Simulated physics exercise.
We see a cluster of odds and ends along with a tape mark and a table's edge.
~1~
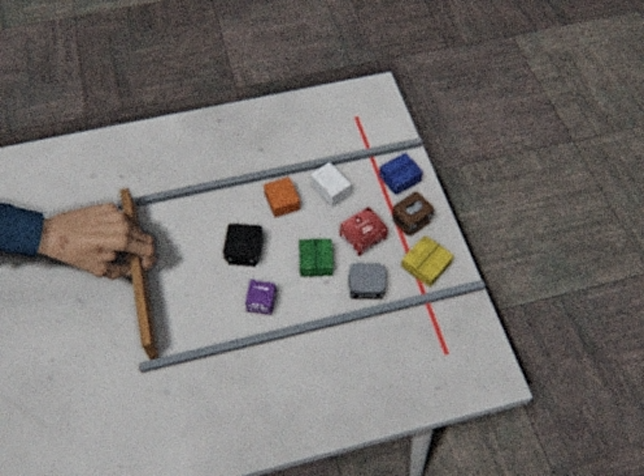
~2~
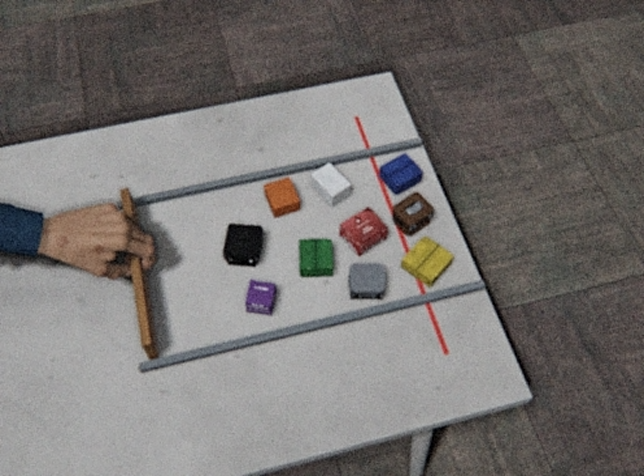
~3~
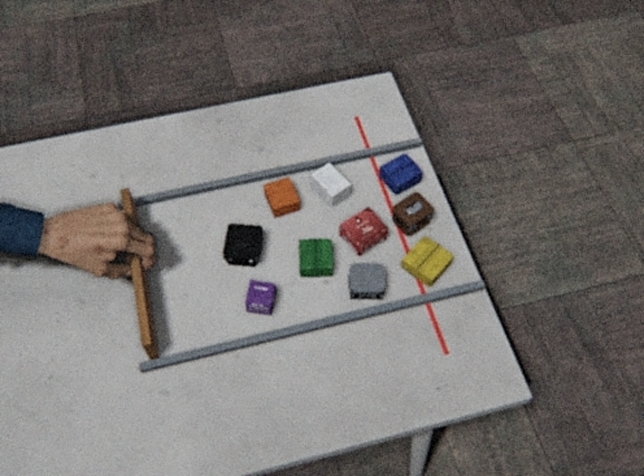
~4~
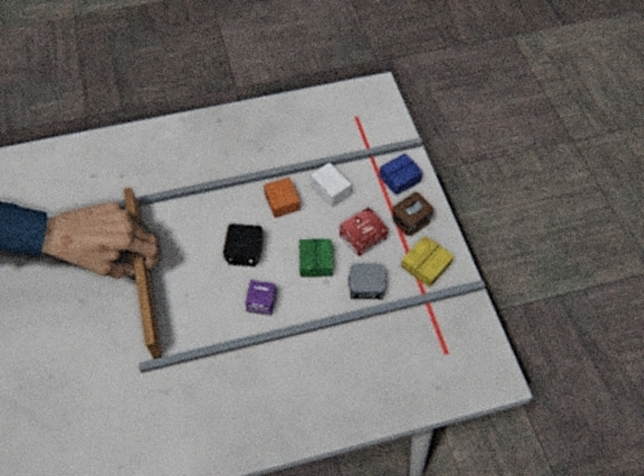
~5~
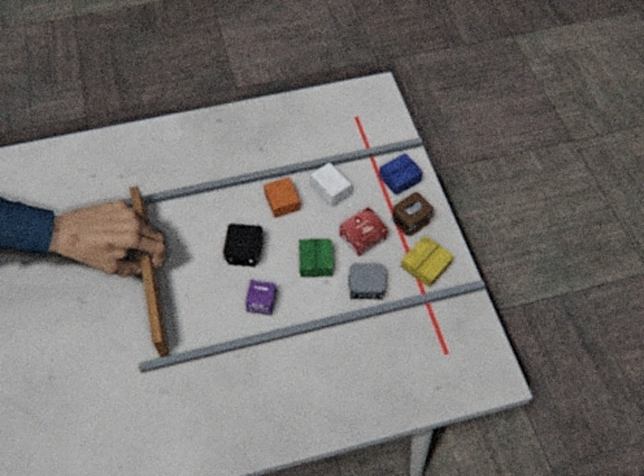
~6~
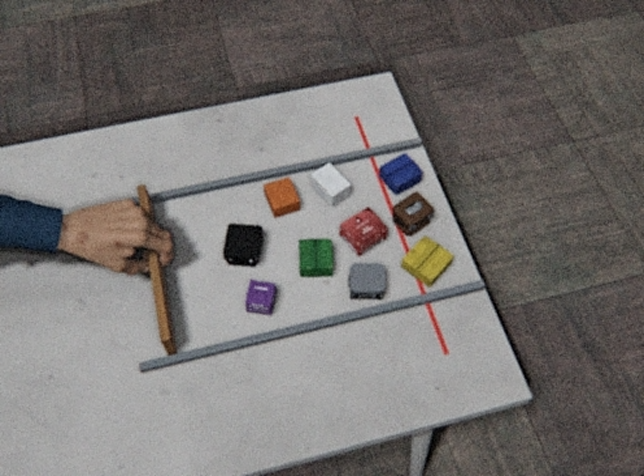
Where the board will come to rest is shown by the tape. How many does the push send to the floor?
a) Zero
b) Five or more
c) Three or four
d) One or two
c, three or four.
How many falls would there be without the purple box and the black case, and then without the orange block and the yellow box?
The first count is 2 and the second is 1.
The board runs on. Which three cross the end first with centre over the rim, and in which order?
Brown case, blue box, yellow box.
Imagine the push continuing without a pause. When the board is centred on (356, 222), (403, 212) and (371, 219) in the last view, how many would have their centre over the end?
0; 4; 1.
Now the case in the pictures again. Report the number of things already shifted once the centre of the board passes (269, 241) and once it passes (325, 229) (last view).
At the first point the count is 3, at the second it's 8.
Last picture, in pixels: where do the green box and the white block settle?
About (437, 230), and the other about (418, 168).
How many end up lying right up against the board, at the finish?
That makes 3.
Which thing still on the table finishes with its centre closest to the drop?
Red box.
Soon after, none off yet; blue box at rest near (401, 174); brown case at rest near (412, 215); yellow box at rest near (427, 261).
In the end, the number that fall off is three or four; gone, yellow box, brown case and blue box.
